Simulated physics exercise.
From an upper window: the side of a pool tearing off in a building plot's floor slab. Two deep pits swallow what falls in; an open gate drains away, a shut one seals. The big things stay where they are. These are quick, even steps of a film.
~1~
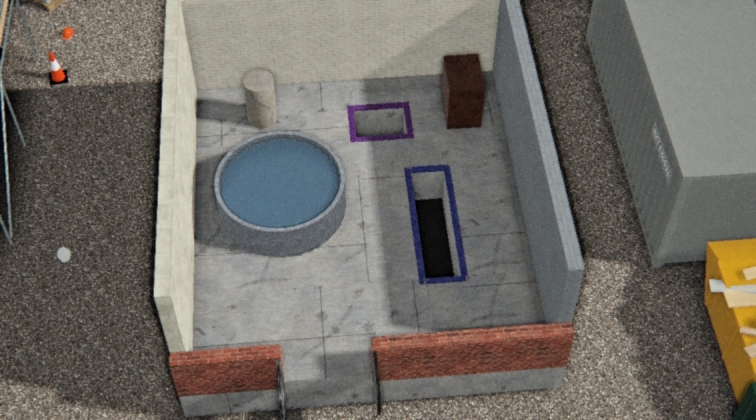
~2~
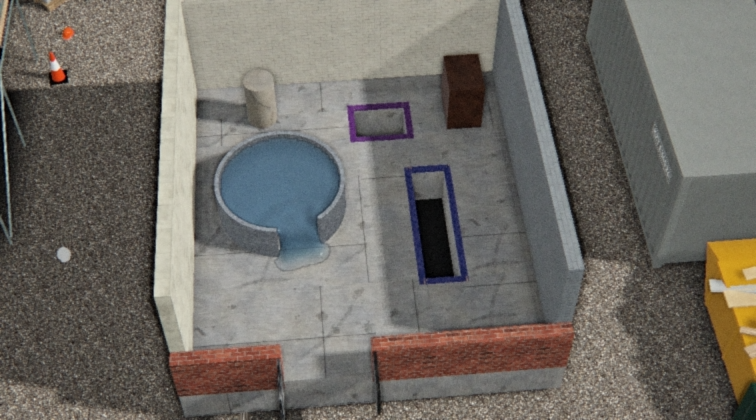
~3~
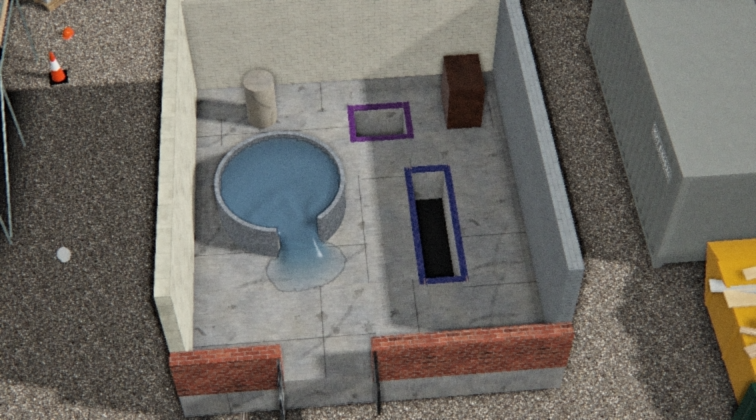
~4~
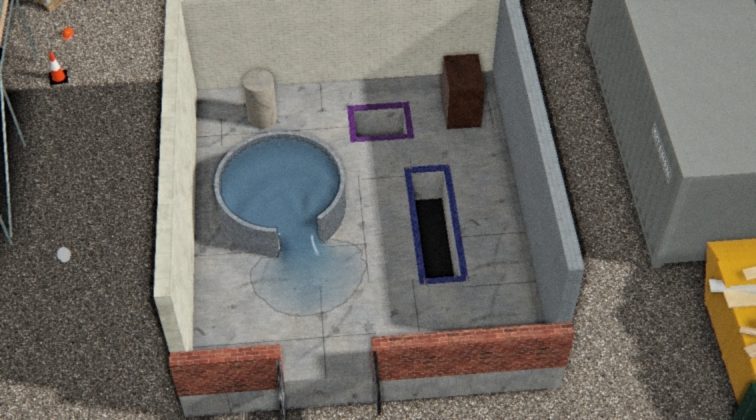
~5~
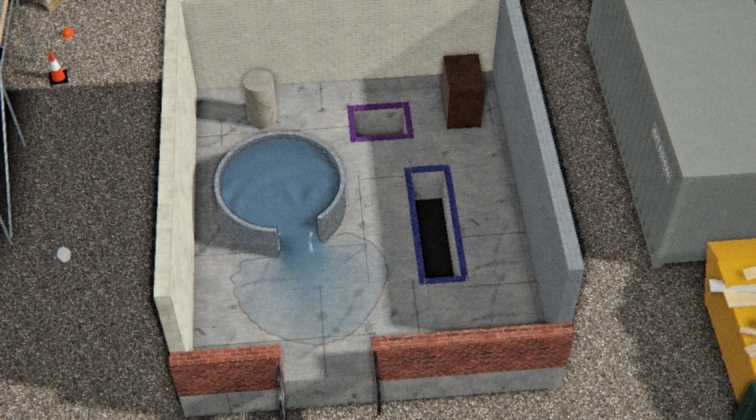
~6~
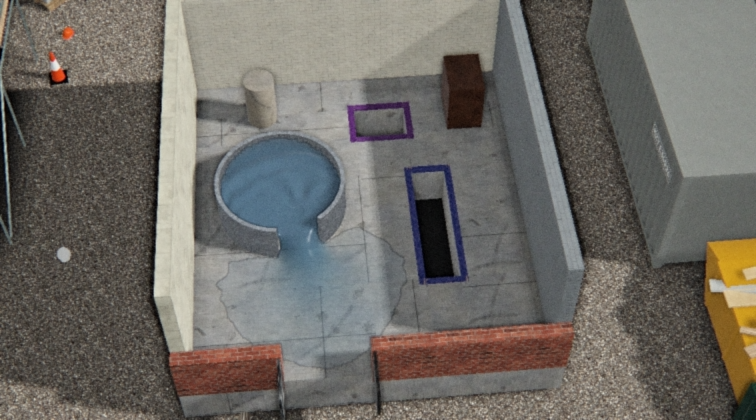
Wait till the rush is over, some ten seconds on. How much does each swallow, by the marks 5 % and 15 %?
The gate takes over 15 %; the purple pit takes under 5 %; the blue pit takes from 5 to 15 %.
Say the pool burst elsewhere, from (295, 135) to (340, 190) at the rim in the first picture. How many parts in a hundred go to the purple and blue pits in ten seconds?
Per cent: Purple 45, blue 30.
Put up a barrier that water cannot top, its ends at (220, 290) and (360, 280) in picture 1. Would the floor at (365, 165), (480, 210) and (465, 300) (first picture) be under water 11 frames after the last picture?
In that order: Not flooded, no water, flooded.
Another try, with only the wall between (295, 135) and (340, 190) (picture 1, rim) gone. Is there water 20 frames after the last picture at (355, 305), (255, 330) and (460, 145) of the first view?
As listed: Dry, dry, wet.
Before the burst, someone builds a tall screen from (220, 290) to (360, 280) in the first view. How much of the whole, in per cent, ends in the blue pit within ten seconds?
Parts in a hundred: Blue 40.
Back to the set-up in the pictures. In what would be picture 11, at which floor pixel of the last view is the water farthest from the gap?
I would point to (463, 354).
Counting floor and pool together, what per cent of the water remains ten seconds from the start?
About 54 per cent.
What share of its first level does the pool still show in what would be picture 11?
I make it 74 per cent.
A moment on, water covers 30 % of the floor; the gate 3 %, the purple pit 0 %, the blue pit 0 %.
Next, water covers 35 % of the floor; the gate 10 %, the purple pit 0 %, the blue pit 1 %.
Then, water covers 45 % of the floor; the gate 17 %, the purple pit 0 %, the blue pit 1 %.
Later, water covers 65 % of the floor; the gate 27 %, the purple pit 0 %, the blue pit 4 %.
In the end, water covers 75 % of the floor; the gate 36 %, the purple pit 2 %, the blue pit 9 %.
